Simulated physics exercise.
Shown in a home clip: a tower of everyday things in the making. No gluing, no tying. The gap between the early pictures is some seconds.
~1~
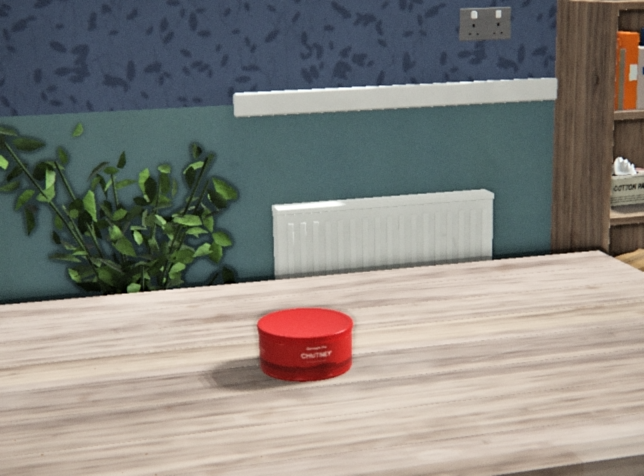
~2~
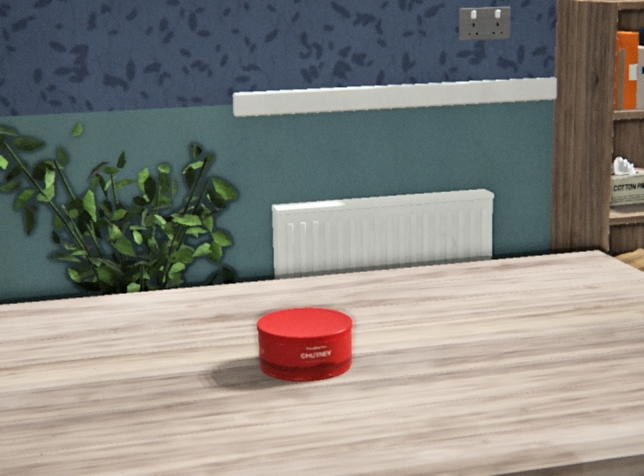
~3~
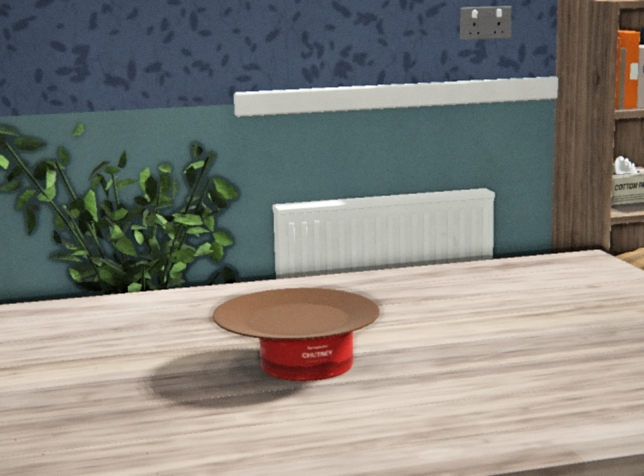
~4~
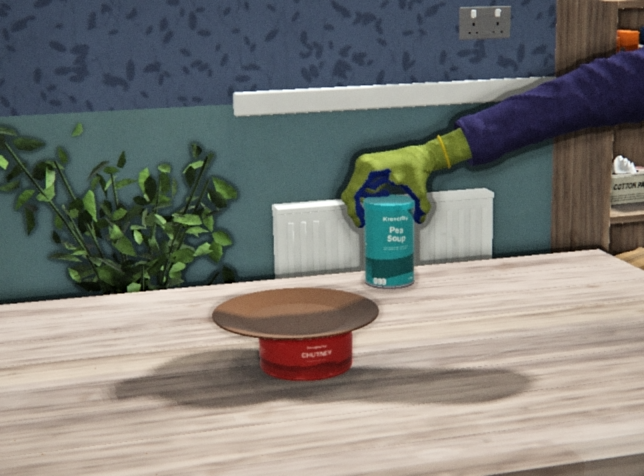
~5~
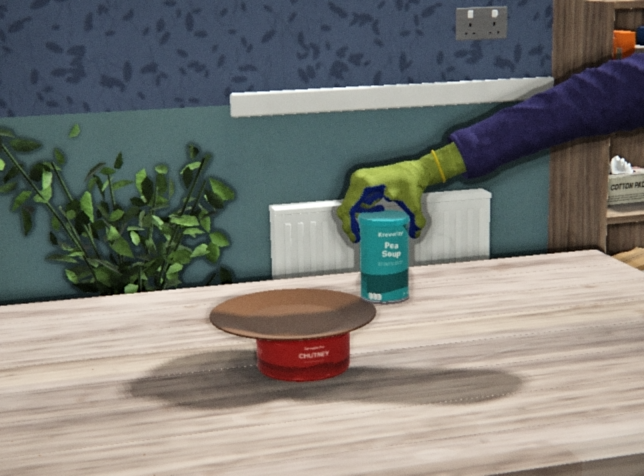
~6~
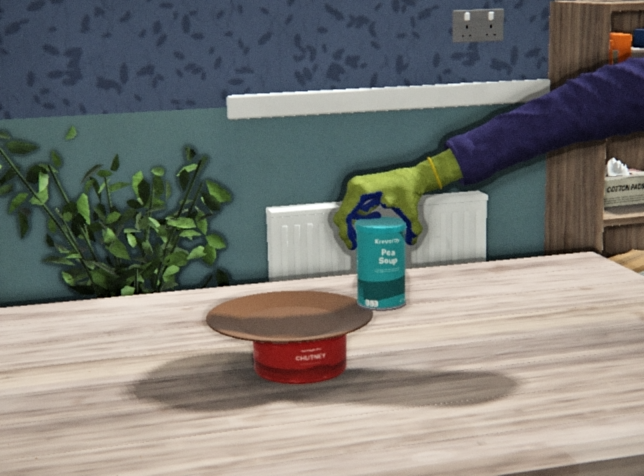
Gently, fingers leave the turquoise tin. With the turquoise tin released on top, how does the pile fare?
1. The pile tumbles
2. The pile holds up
Answer: 1.
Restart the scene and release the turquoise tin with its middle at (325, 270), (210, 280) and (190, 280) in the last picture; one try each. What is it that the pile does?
The pile remains standing in the first case, remains standing in the second case and collapses in the third case.
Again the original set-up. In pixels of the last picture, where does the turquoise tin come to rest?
It ends up close to (439, 332).
Then, 0.30 s later than the last frame, turquoise tin now fallen.
Then, 0.40 s later than the last frame, things are still on the move.
Then, 1.60 s later than the last frame, nothing new.
When it is over, fallen, turquoise tin; the other 2 as before. End places, in pixels of the last picture, turquoise tin near (440, 332). The pile gives way.
